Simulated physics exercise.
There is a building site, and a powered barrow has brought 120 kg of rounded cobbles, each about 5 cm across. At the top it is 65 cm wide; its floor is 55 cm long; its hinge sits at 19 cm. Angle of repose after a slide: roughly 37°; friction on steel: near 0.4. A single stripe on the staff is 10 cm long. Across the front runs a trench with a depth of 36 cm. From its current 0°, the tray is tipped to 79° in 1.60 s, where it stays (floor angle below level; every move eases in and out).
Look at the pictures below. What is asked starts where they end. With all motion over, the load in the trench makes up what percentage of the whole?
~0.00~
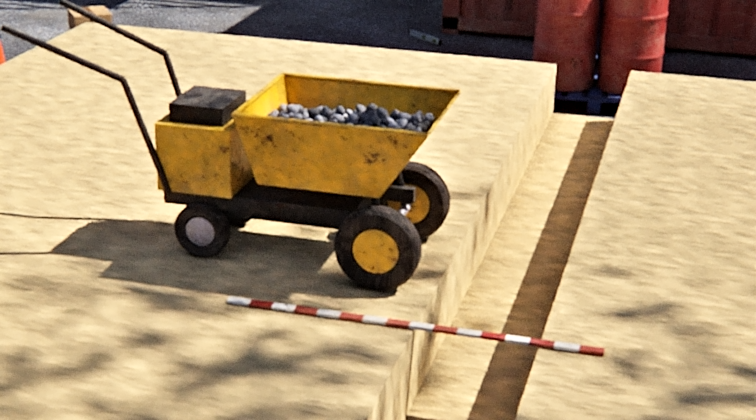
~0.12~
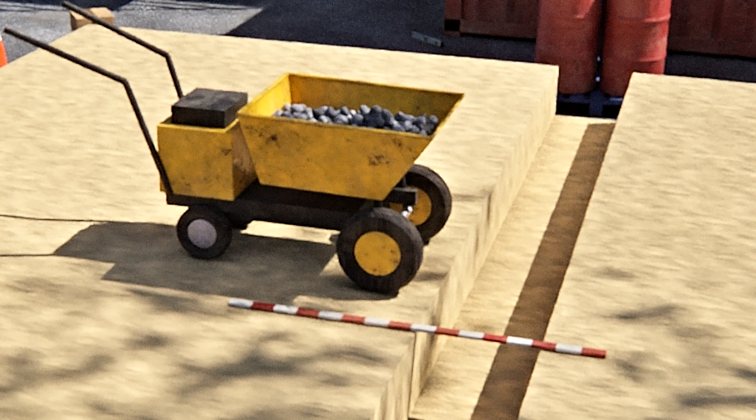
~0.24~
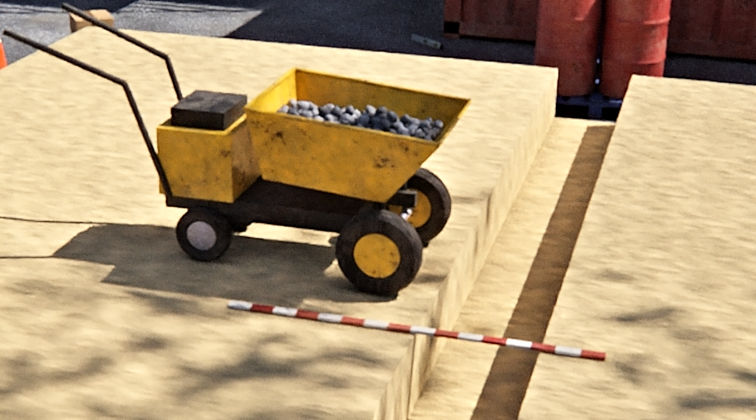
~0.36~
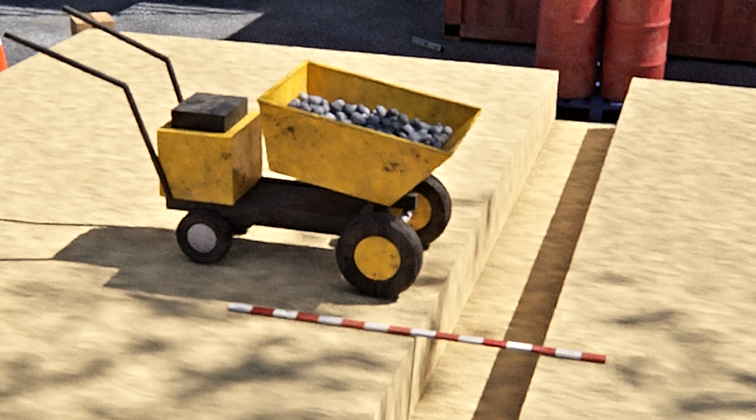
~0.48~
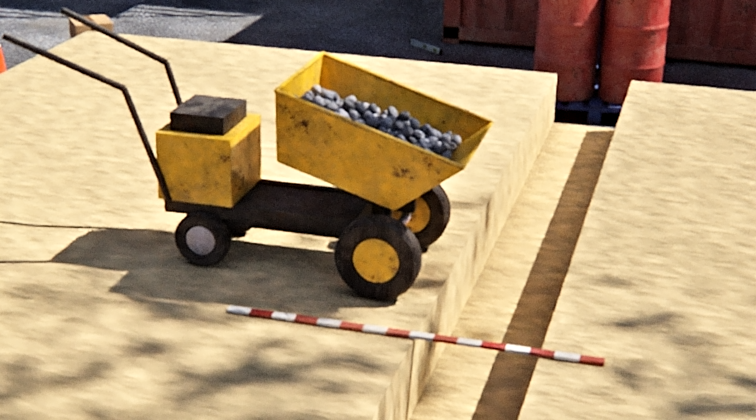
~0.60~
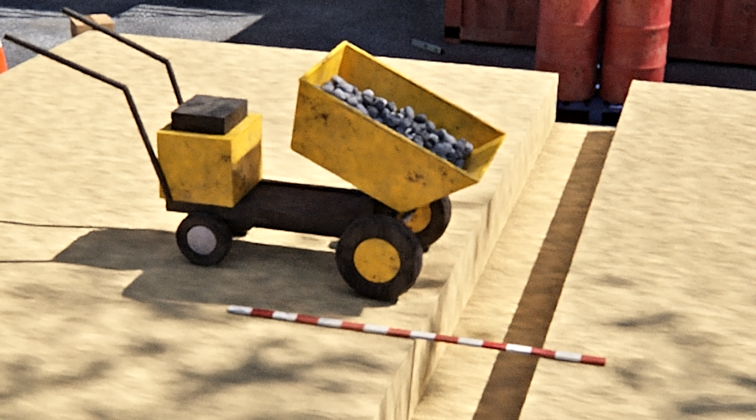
It makes up about 69 percent of the whole load.
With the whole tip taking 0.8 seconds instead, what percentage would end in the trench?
In that case some 60 per cent.
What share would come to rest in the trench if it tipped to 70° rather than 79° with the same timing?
In that case around 70 percent.
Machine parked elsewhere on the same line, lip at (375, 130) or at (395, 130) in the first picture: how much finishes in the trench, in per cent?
First place: Near 100%; second place: Near 95%.
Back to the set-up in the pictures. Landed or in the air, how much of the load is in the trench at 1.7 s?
Approx. 30 % of the load.
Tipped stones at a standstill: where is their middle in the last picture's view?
Roughly at pixel (541, 342).
After 1.2 s the floor is at 67°; 100 % in the tray; the foremost stones are at (526, 249).
After 1.7 s the floor is at 79°; 48 % in the tray, 31 % in the trench, 21 % past the trench; the foremost stones are at (656, 305).
After 2.0 s the floor is at 79°; 15 % in the tray, 54 % in the trench, 31 % past the trench; the foremost stones are at (715, 319).
After 4.0 s the floor is at 79°; 0 % in the tray, 69 % in the trench, 31 % past the trench; the foremost stones are at (730, 321).
